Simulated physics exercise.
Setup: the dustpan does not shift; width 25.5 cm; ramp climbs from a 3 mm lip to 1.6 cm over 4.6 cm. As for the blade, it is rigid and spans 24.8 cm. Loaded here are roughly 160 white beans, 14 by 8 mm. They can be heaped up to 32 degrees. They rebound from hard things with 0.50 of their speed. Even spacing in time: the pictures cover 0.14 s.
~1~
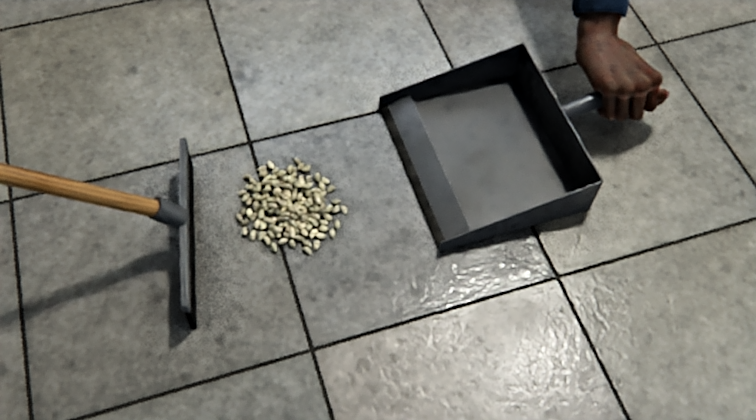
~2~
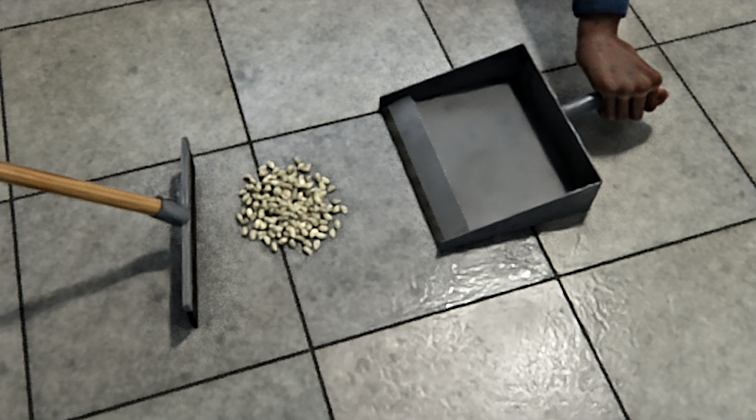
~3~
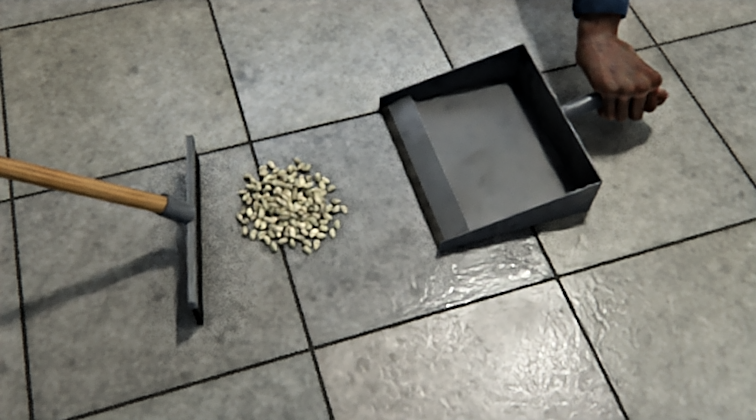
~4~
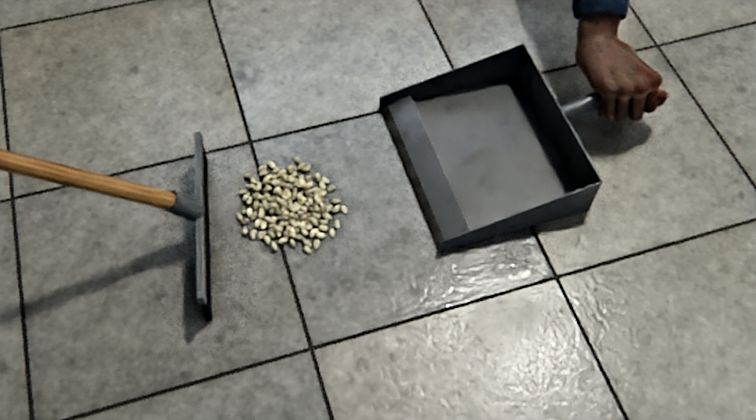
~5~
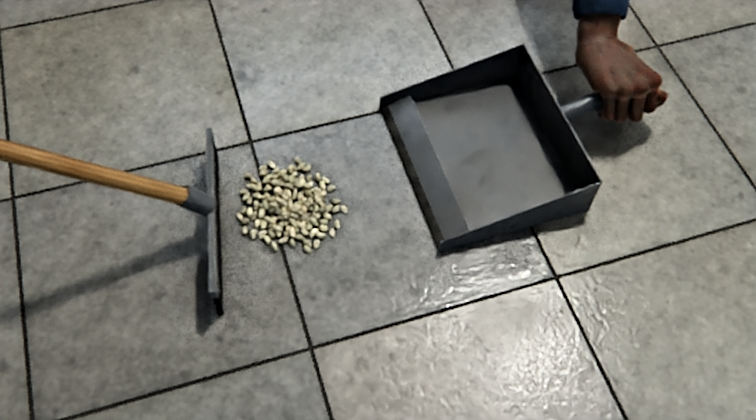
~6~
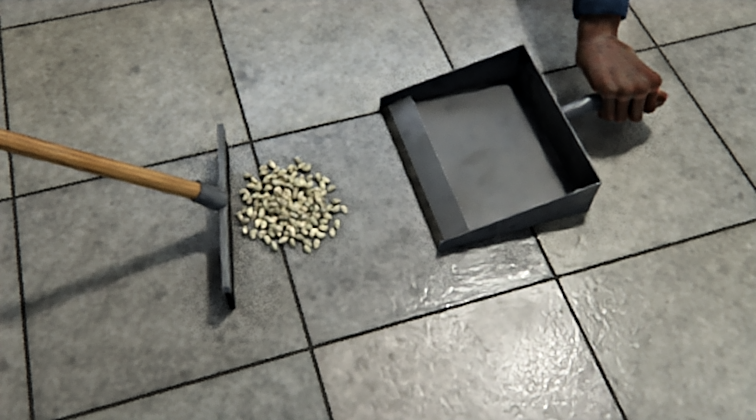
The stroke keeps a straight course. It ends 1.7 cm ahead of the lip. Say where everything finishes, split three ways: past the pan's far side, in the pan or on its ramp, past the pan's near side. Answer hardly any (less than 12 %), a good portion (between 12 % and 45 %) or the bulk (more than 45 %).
Past the pan's far side: Hardly any; in the pan or on its ramp: A good portion; past the pan's near side: Hardly any.
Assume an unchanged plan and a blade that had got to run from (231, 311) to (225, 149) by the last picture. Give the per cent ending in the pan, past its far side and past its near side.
Split: Pan = 25, far = 0, near = 20.
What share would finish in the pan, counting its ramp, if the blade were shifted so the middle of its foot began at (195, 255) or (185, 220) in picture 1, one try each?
I'd put it near 25 per cent for the first and near 10 per cent for the second.
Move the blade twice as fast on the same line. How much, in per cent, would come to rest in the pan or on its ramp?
About 45 per cent.
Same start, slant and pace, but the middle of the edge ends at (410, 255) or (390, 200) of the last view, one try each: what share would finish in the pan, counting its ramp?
I'd expect about 25 percent, then about 25 percent.
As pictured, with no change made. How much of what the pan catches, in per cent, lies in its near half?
Something like 40 in a hundred.
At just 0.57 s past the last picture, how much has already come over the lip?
By that time, around 15 percent.
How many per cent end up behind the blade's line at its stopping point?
Roughly 0 per cent.
Then, 0.19 s after the last picture, middle of the blade 14 cm from the lip; 0 % over the lip, far side 0 %, near side 0 %.
Then, 0.31 s after the last picture, middle of the blade 7 cm from the lip; 0 % over the lip, far side 0 %, near side 0 %.
Then, 0.57 s after the last picture, middle of the blade 4 cm from the lip; 15 % over the lip, far side 0 %, near side 5 %.
In the end, far side 0 %, pan 15 %, near side 5 %, in front of the lip or behind the blade 75 %.
